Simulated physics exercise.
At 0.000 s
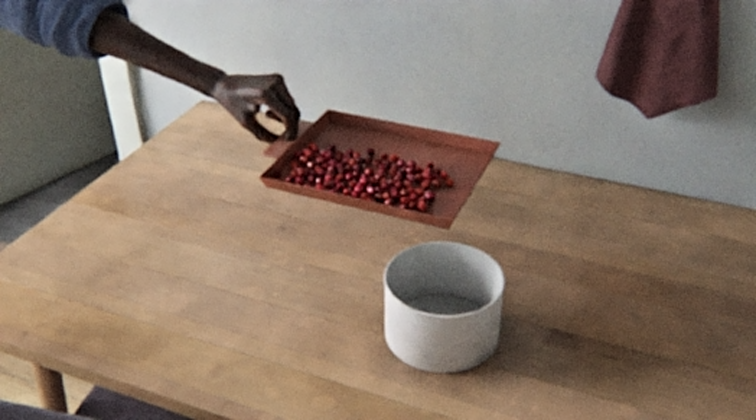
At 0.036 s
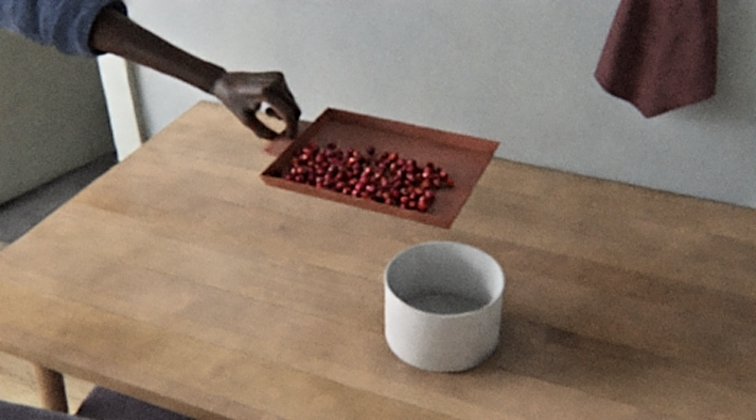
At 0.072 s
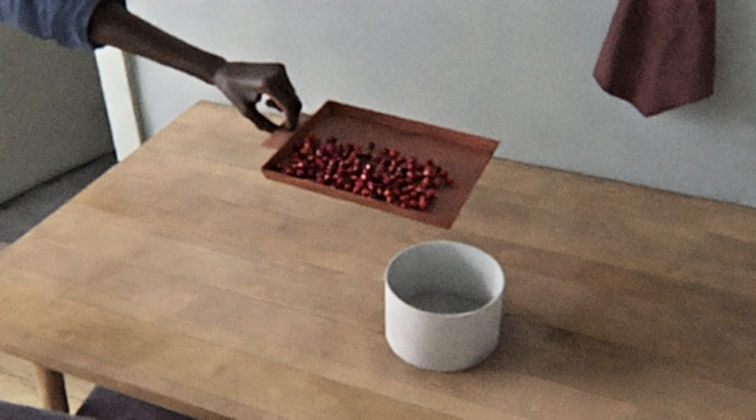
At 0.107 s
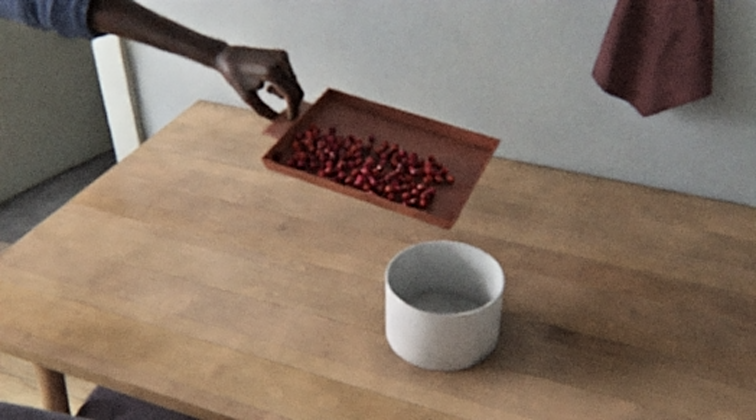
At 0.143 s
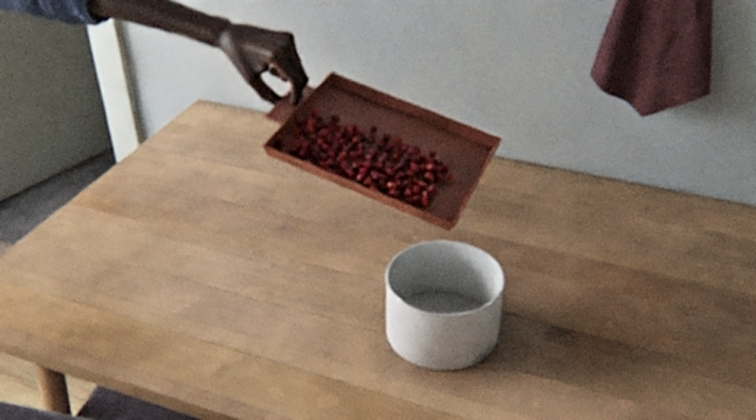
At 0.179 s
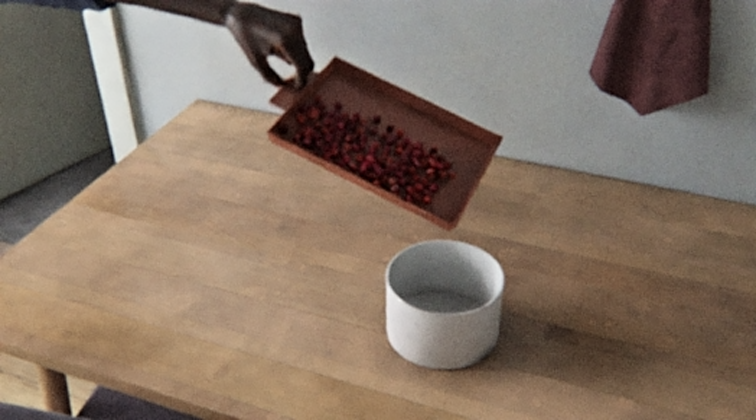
At a wooden table, a hand raising the left end of a reddish-brown tray of cranberries, slanting it toward a pale pot.
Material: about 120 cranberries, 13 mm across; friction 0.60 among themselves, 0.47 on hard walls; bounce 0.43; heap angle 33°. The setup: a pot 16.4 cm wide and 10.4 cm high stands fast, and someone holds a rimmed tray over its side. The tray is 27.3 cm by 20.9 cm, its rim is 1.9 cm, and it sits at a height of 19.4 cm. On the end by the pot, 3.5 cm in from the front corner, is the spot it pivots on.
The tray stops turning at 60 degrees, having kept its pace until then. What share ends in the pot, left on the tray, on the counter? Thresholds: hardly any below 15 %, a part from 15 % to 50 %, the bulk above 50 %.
Prediction - pot: A part; tray: A part; counter: A part.
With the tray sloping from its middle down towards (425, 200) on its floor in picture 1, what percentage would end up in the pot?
Estimate: Near 45 per cent.
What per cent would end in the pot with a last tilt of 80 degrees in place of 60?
Near 30 %, then.
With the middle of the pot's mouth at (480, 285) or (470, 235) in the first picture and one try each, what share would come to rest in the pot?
Spot one: Some 55 per cent; spot two: Some 0 per cent.
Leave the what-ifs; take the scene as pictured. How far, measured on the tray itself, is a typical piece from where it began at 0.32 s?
1 cm.
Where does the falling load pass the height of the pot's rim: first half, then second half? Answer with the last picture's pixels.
At roughly (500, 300) first, later on at (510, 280).
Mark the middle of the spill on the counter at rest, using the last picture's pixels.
Near (577, 355).
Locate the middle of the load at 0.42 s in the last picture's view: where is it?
Somewhere about (430, 157) in the last view.
Then, at 0.32 s, tilt 41 degrees; the tray holds 100 %, the pot 0 %.
After 0.42 s, tilt 56 degrees; the tray holds 100 %, the pot 0 %.
After 0.65 s, tilt 60 degrees; the tray holds 50 %, the pot 5 %.
At rest (1.6 s), pot 25 %, tray 35 %, counter 40 %.
